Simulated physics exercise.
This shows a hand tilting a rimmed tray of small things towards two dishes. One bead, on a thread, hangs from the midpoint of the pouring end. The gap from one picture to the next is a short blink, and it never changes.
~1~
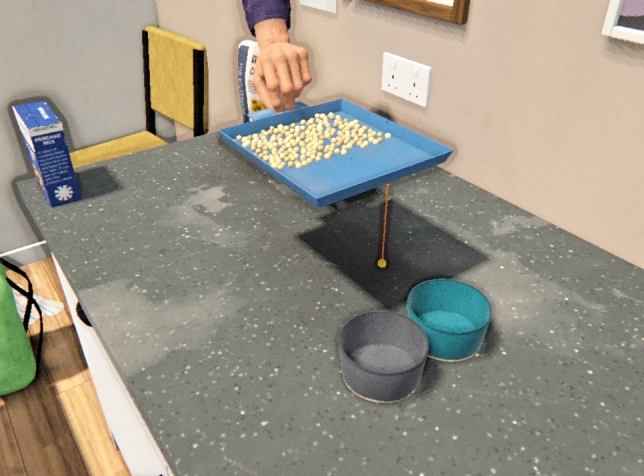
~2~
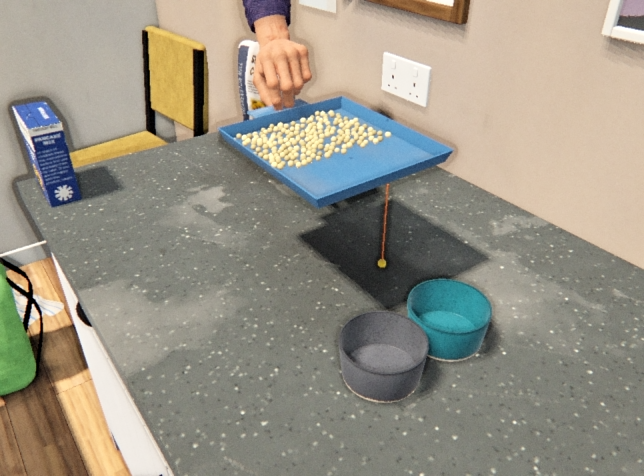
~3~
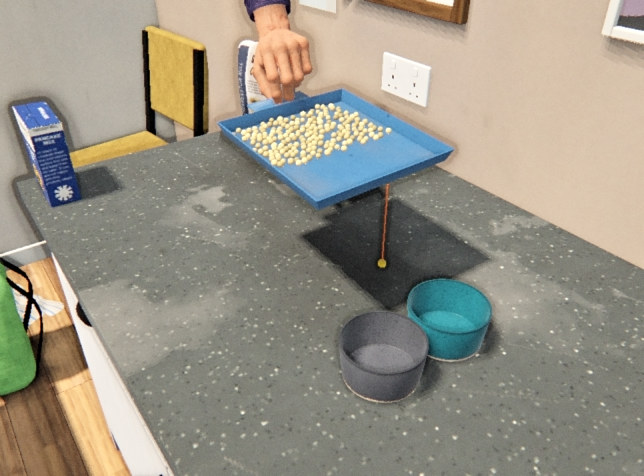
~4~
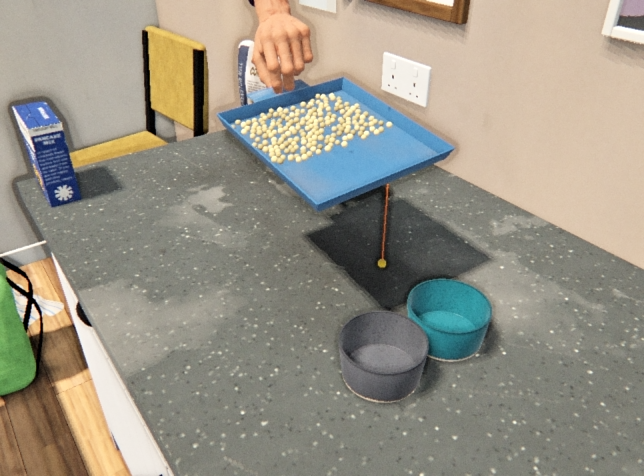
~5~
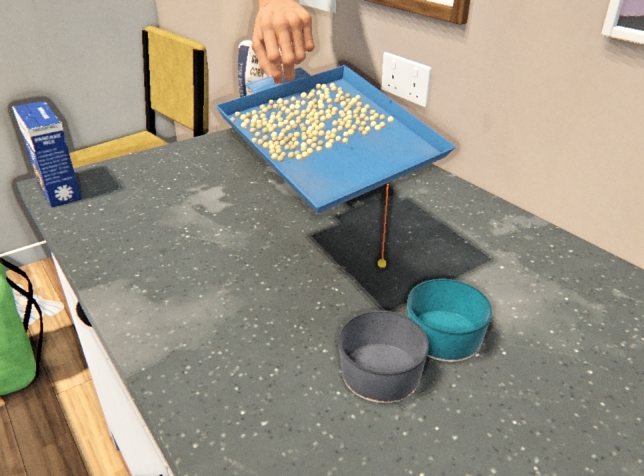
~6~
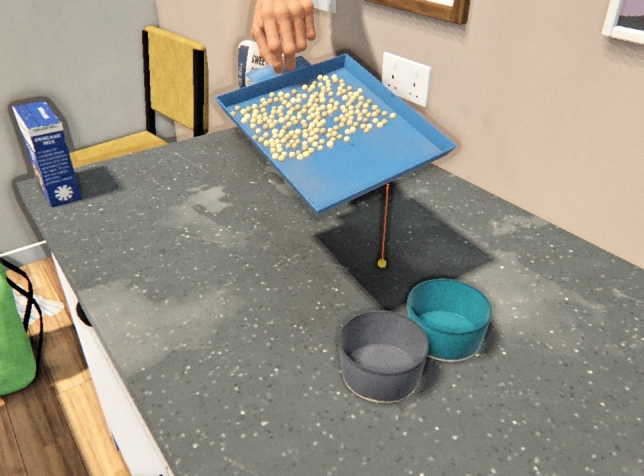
Blue tray of soya beans tilting gradually above a grey dish and a teal dish as a hand raises its far end.
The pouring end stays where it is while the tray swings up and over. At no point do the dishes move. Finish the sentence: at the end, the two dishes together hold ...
... less than half of the load.
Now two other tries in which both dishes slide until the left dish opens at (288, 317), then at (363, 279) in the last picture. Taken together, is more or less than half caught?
First more than half, then not half.
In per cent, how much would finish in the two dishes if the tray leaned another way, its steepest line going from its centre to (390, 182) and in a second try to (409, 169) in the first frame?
30 % and 0 %, roughly.
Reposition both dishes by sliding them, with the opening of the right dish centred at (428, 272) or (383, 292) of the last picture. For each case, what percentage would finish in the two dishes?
Roughly 60 % and 90 %.
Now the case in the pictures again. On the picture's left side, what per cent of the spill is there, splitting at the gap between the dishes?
Close to 100 %.
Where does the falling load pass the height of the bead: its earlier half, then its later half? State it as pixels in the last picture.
At (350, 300) for the first part, then at (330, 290) for the others.
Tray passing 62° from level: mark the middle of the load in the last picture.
About (339, 221).
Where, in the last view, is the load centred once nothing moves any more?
About pixel (330, 355).
Shortly afterwards, tray tipped steeply; near half on the tray; a little in the left dish; only a few in the right dish; near a quarter outside both; a little in the air.
Next, tray tipped past a quarter turn; near a quarter in the left dish; only a few in the right dish; the bulk outside both; a little in the air.
Some moments later, tray tipped past a quarter turn; near a quarter in the left dish; only a few in the right dish; the bulk outside both.
In the end, tray tipped past a quarter turn; near a quarter in the left dish; only a few in the right dish; the bulk outside both.
